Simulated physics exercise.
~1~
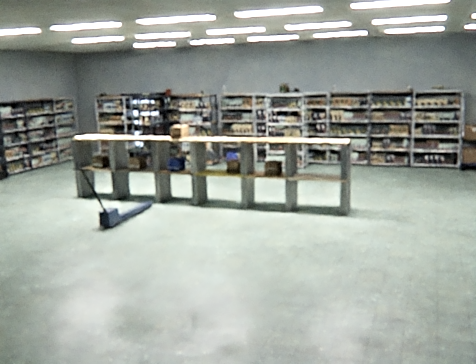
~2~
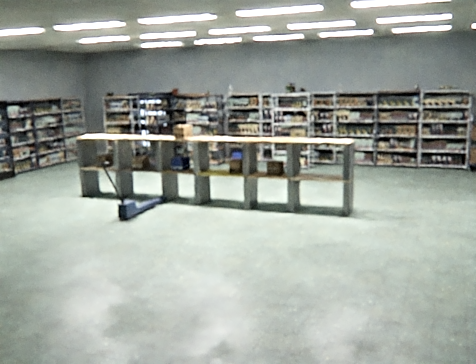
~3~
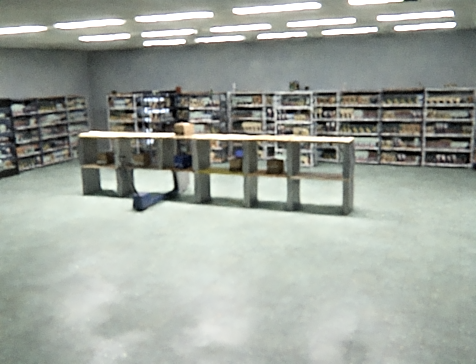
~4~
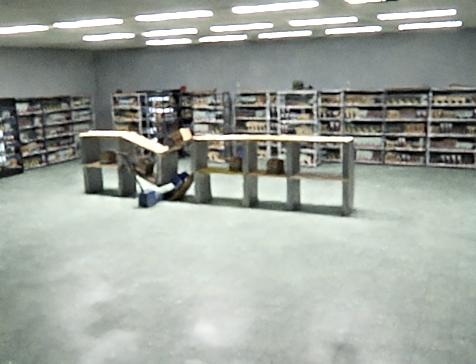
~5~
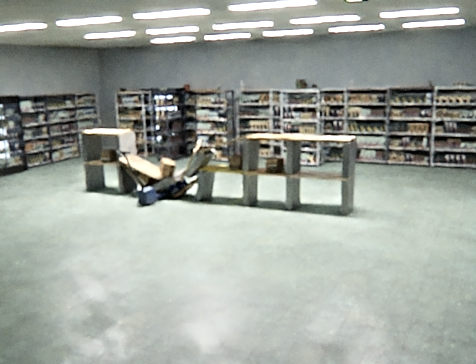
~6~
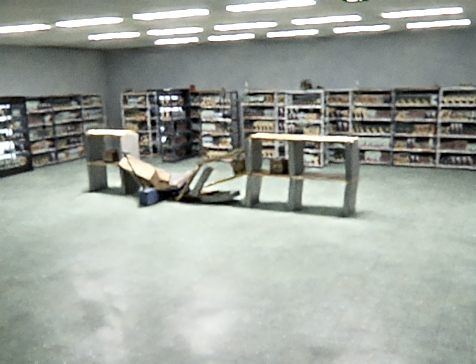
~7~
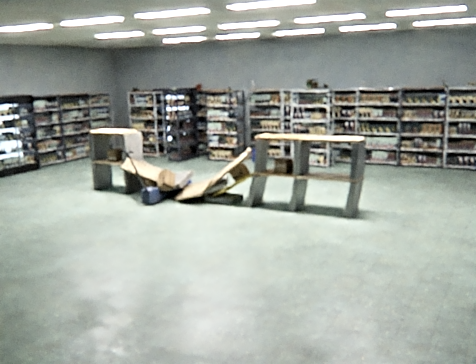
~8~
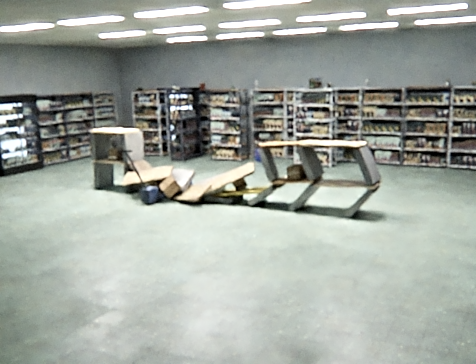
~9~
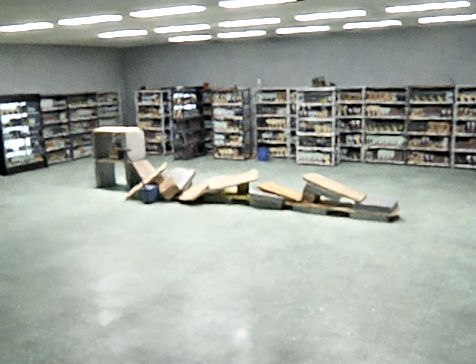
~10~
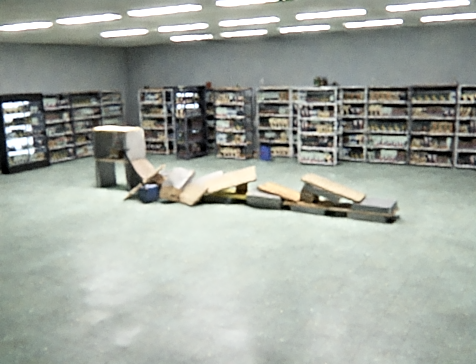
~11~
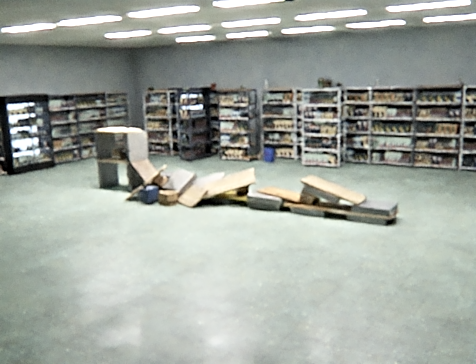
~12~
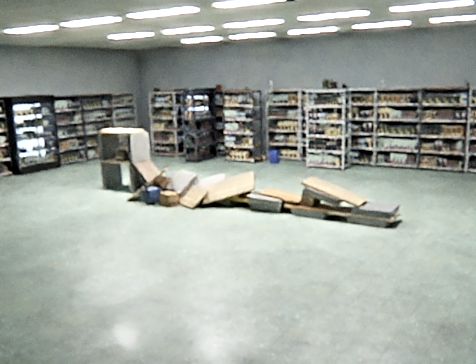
A storeroom with a pale green floor and stocked shelving along its walls is seen from slightly above, the view drifting gently sideways. In the middle stands a long two-tier rack of light boards on grey uprights, with a few boxes on it and a low, dark blue jack in front at the left. The jack slides in under the left part and knocks an upright away, so the boards there buckle and drop. The collapse spreads right, where the remaining uprights lean over and fall flat. Only the far left end still stands beside a low line of tilted boards and toppled uprights.
